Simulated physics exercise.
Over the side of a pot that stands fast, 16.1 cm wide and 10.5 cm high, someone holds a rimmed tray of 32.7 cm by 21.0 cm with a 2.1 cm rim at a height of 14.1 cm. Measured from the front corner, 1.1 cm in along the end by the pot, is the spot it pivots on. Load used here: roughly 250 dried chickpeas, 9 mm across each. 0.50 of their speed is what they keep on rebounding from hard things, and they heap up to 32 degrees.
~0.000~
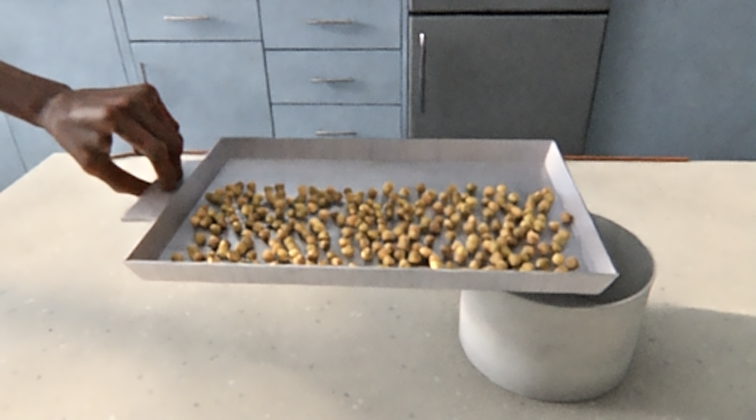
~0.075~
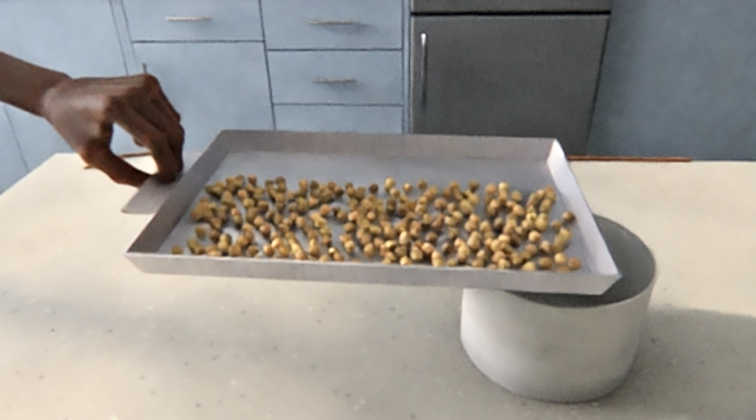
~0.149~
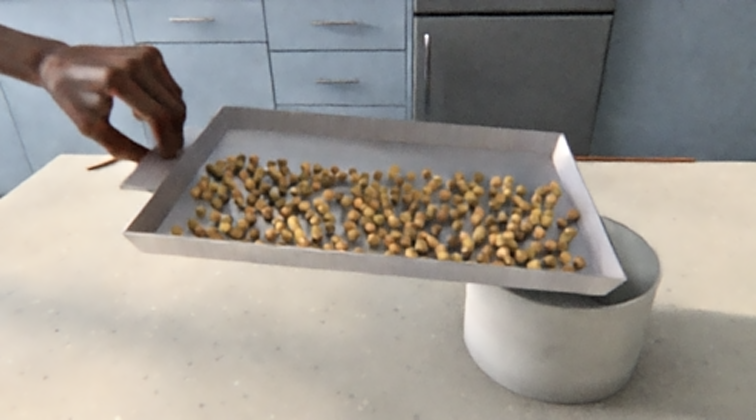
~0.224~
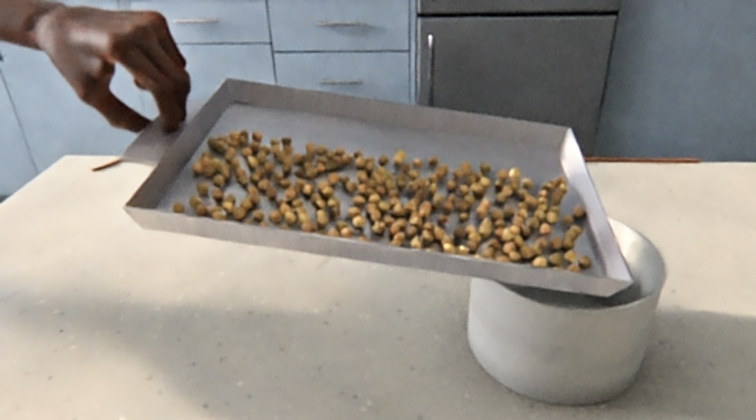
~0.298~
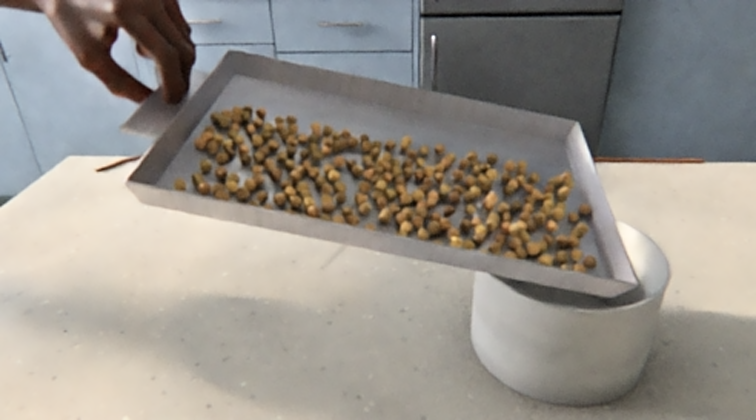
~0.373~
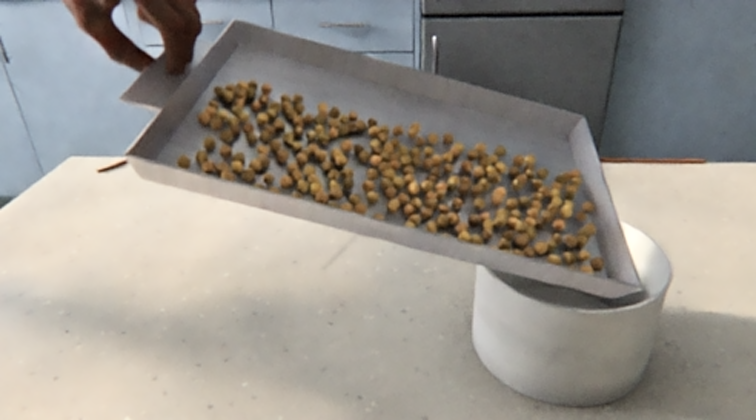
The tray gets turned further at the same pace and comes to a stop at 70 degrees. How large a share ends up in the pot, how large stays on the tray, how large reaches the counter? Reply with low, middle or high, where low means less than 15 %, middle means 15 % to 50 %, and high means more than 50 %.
My answer: Pot - low; tray - middle; counter - high.
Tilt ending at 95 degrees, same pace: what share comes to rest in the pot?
That would give about 0 per cent.
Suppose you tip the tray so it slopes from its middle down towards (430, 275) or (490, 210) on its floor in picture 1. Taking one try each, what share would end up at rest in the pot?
Approximately 0 percent, then 5 percent.
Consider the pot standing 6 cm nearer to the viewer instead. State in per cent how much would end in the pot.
It would be near 35 per cent.
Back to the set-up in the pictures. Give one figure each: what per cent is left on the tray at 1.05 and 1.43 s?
Close to 100 at the first time and 95 at the second.
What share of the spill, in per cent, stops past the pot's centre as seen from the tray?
Near 90 in a hundred.
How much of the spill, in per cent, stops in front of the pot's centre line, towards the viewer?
I'd put it at around 100 per cent.
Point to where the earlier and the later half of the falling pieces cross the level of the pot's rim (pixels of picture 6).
(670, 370) first, (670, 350) later, roughly.
Then, at 0.78 s, tilt 44 degrees; the tray holds 100 %, the pot 0 %.
After 1.05 s, tilt 60 degrees; the tray holds 100 %, the pot 0 %.
After 1.43 s, tilt 70 degrees; the tray holds 95 %, the pot 0 %.
In the end, at 3.2 s, pot 0 %, tray 35 %, counter 65 %.
